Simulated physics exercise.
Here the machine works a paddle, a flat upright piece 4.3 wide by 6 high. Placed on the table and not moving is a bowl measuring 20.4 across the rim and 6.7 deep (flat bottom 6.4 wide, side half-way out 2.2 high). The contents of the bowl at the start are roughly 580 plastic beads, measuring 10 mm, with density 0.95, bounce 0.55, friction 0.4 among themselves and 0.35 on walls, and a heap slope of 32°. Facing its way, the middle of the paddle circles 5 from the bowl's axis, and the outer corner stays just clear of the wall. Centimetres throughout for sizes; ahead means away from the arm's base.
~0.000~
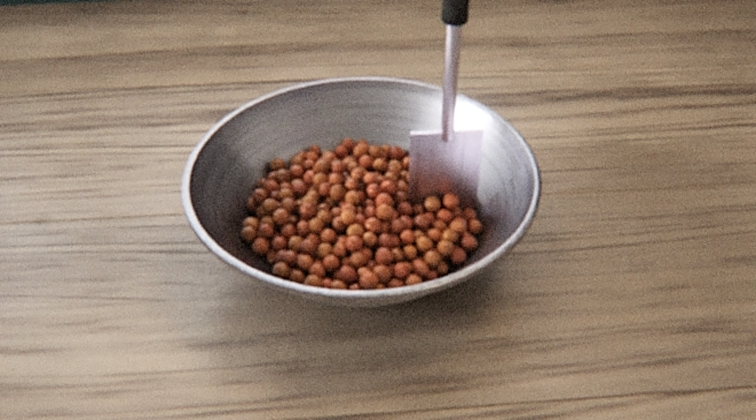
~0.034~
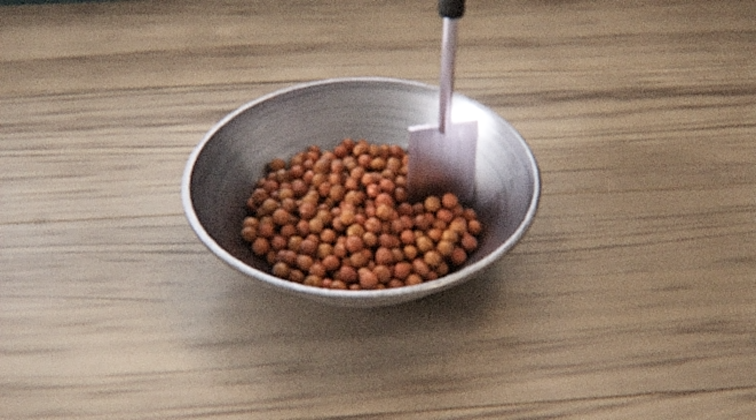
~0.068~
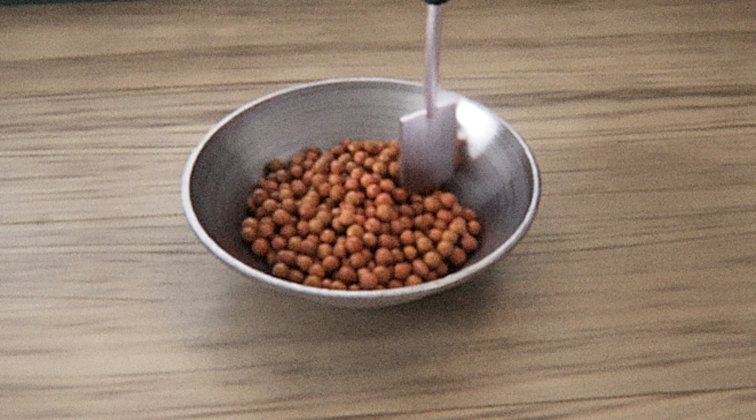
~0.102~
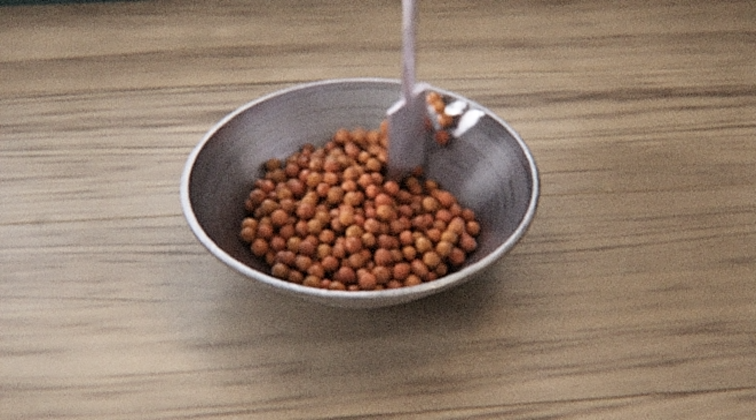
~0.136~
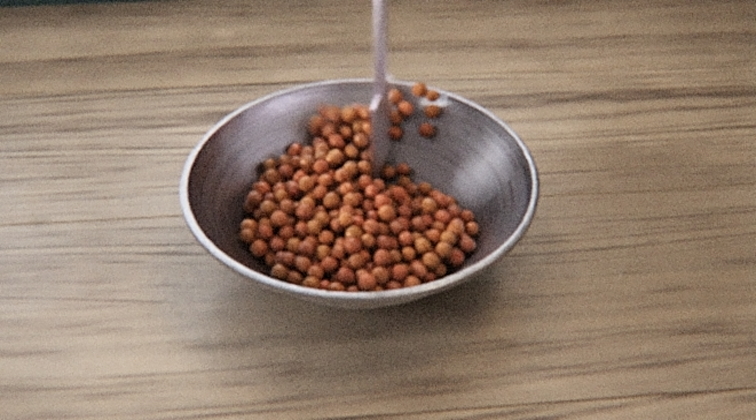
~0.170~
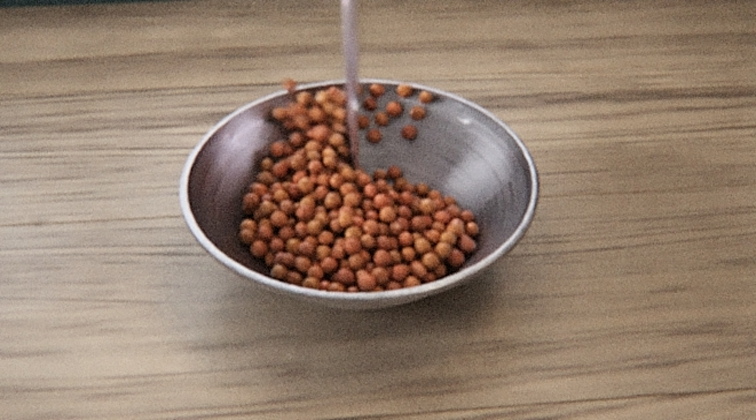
A flat paddle sweeps leftward through the metal bowl, pushing reddish-brown beads up its far side.
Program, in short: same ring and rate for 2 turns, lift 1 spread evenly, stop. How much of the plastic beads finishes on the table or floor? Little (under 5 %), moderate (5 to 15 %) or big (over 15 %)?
Moderate.
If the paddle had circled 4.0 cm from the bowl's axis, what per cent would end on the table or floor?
It would be near 5 per cent.
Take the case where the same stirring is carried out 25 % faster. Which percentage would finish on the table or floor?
That would be some 20 percent.
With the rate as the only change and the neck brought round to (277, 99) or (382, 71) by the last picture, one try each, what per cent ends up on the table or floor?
It comes to close to 35 per cent and close to 5 per cent.
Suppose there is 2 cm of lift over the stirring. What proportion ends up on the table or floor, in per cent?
5 %.
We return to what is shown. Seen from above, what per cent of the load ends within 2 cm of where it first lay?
I'd put it at about 40 in a hundred.
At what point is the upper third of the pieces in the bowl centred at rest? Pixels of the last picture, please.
Centre, approx.: (355, 204).
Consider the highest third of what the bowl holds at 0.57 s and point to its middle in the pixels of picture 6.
Near (451, 200).
By 0.57 s, 338° round, highest piece 9 above the table; 540 in the bowl, 29 on the table or floor, 10 in flight or on the tool.
By 0.98 s, 225° round, highest piece 7 above the table; 524 in the bowl, 55 on the table or floor.
By 1.38 s, 0° round, highest piece 6 above the table; 524 in the bowl, 55 on the table or floor.
By 2.08 s, 0° round, highest piece 6 above the table; 524 in the bowl, 55 on the table or floor.
Final count, 524 in the bowl, 55 on the table or floor. That is 9 % on the table or floor.
